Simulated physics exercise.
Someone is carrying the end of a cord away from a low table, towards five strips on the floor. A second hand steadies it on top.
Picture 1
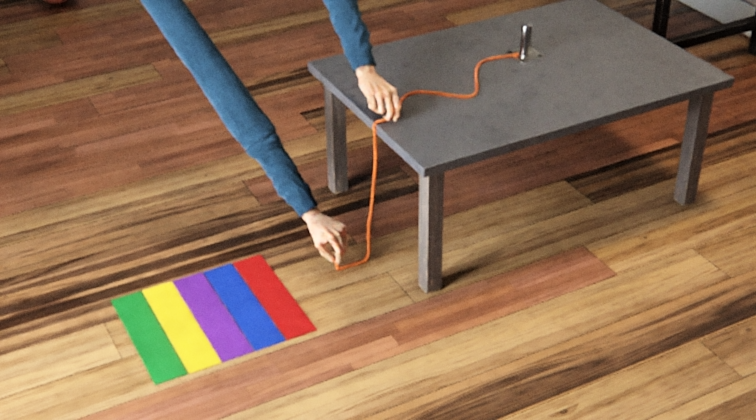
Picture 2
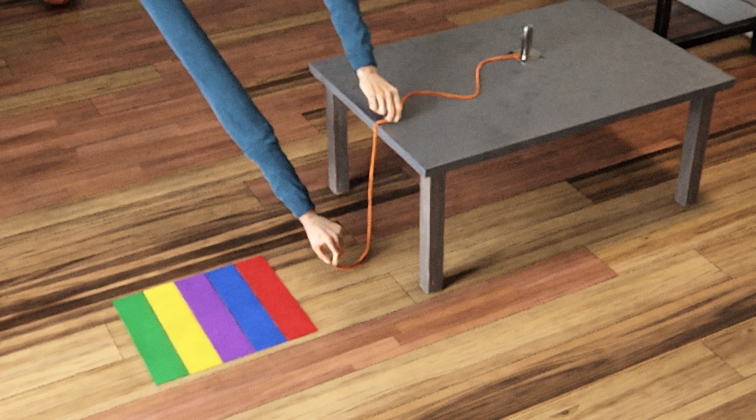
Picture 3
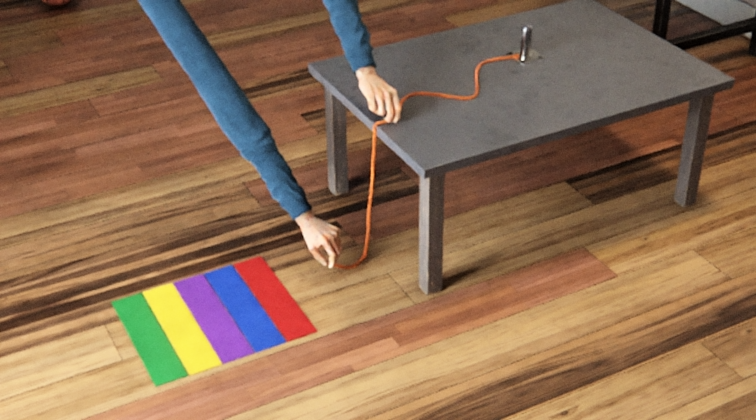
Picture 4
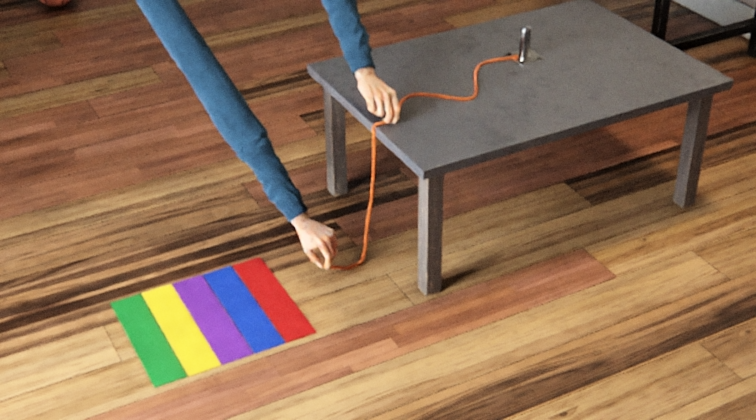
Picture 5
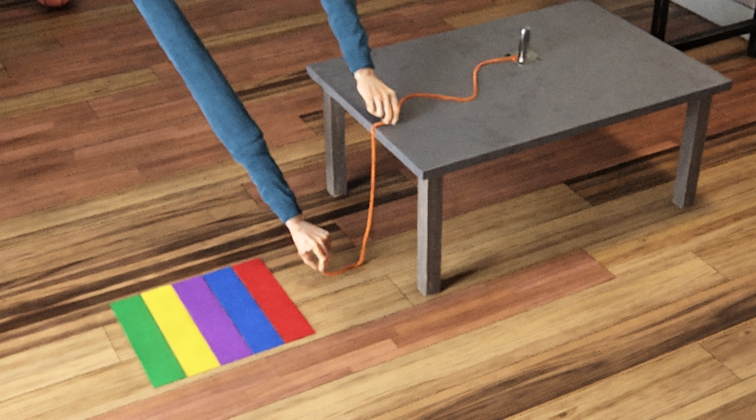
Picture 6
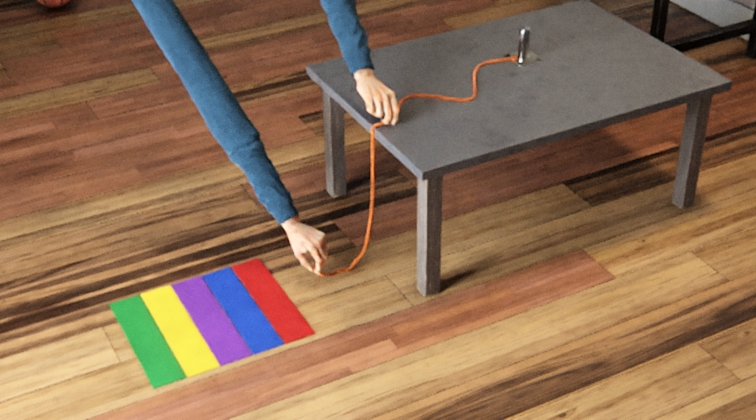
On a wooden floor, a hand slowly drawing an orange cord's end leftward from a grey table, near five coloured strips.
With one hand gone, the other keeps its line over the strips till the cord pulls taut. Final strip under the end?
Yellow.
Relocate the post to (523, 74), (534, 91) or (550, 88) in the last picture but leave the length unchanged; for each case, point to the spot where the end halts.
The first try gives (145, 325), the second (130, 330) and the third (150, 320).
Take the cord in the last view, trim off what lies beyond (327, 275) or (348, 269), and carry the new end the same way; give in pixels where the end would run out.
Result 1: (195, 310). Result 2: (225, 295).
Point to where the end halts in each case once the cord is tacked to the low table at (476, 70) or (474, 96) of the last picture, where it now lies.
(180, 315), then (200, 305).
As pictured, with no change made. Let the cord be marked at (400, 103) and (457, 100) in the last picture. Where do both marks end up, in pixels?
The first ends at (374, 121) and the second at (423, 99).
Soon after, end near (224, 298); over blue.
Then, end near (191, 309); over purple.
At full stretch, end near (172, 315); over yellow. The end stops over the yellow strip.
